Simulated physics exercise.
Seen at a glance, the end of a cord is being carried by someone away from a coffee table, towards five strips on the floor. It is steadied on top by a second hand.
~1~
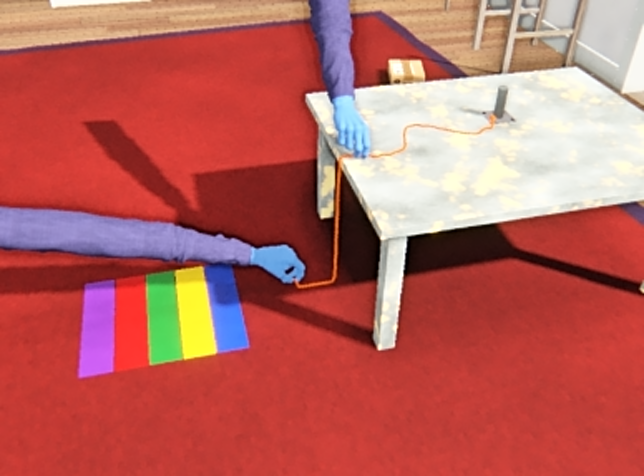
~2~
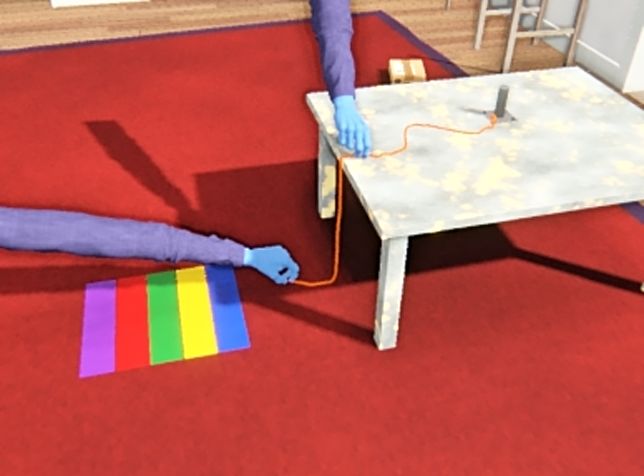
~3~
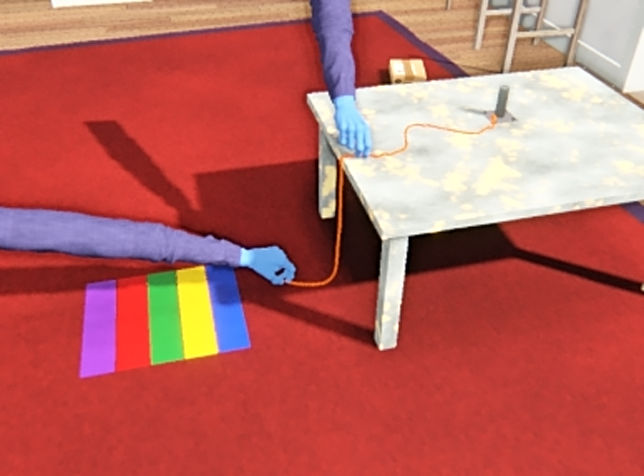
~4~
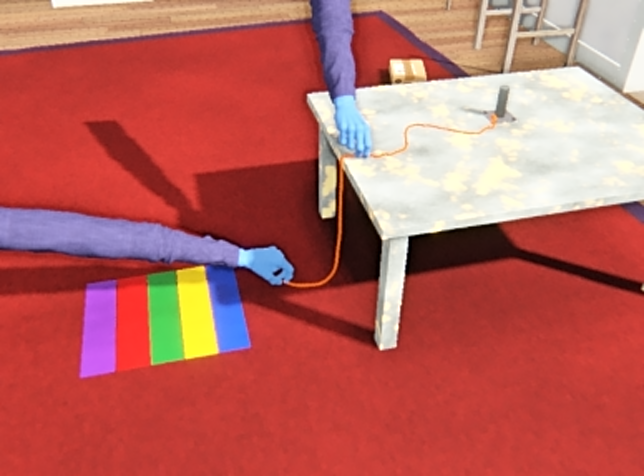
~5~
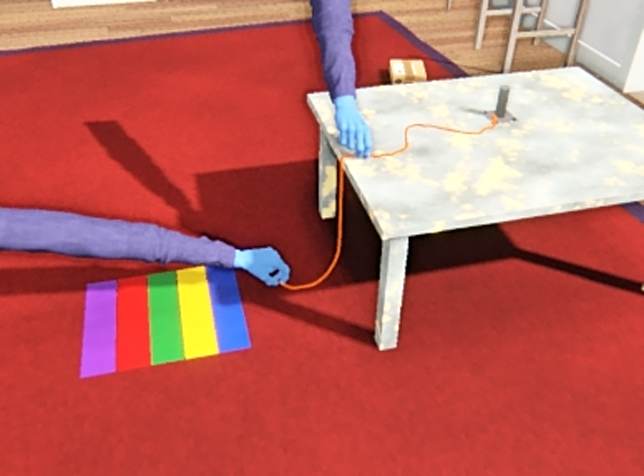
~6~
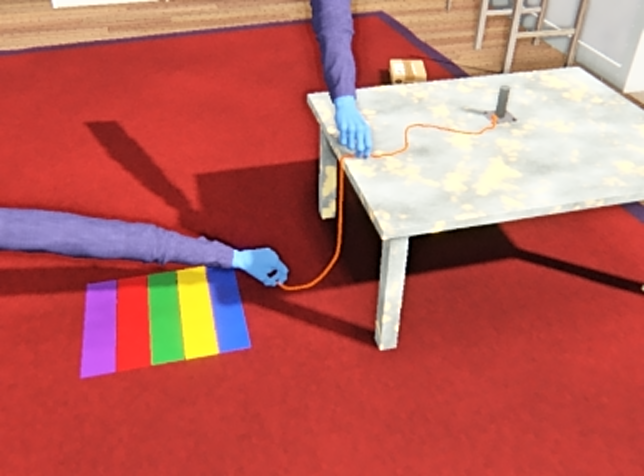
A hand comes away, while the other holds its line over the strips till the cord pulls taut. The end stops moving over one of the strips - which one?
The red strip.
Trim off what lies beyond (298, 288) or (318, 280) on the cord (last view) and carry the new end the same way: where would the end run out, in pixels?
About (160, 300), then (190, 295).
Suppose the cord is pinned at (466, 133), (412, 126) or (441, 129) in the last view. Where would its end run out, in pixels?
Those spots come out as (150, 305), (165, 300) and (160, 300).
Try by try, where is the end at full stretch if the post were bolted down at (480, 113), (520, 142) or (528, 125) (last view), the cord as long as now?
In order, near (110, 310), (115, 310) and (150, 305).
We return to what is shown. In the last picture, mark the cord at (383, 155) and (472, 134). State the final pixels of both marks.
In that view they reach (323, 165) and (447, 127).
Soon after, end near (187, 297); over yellow.
After that, end near (149, 303); over green.
At the stop, end near (127, 307); over red. The red one.
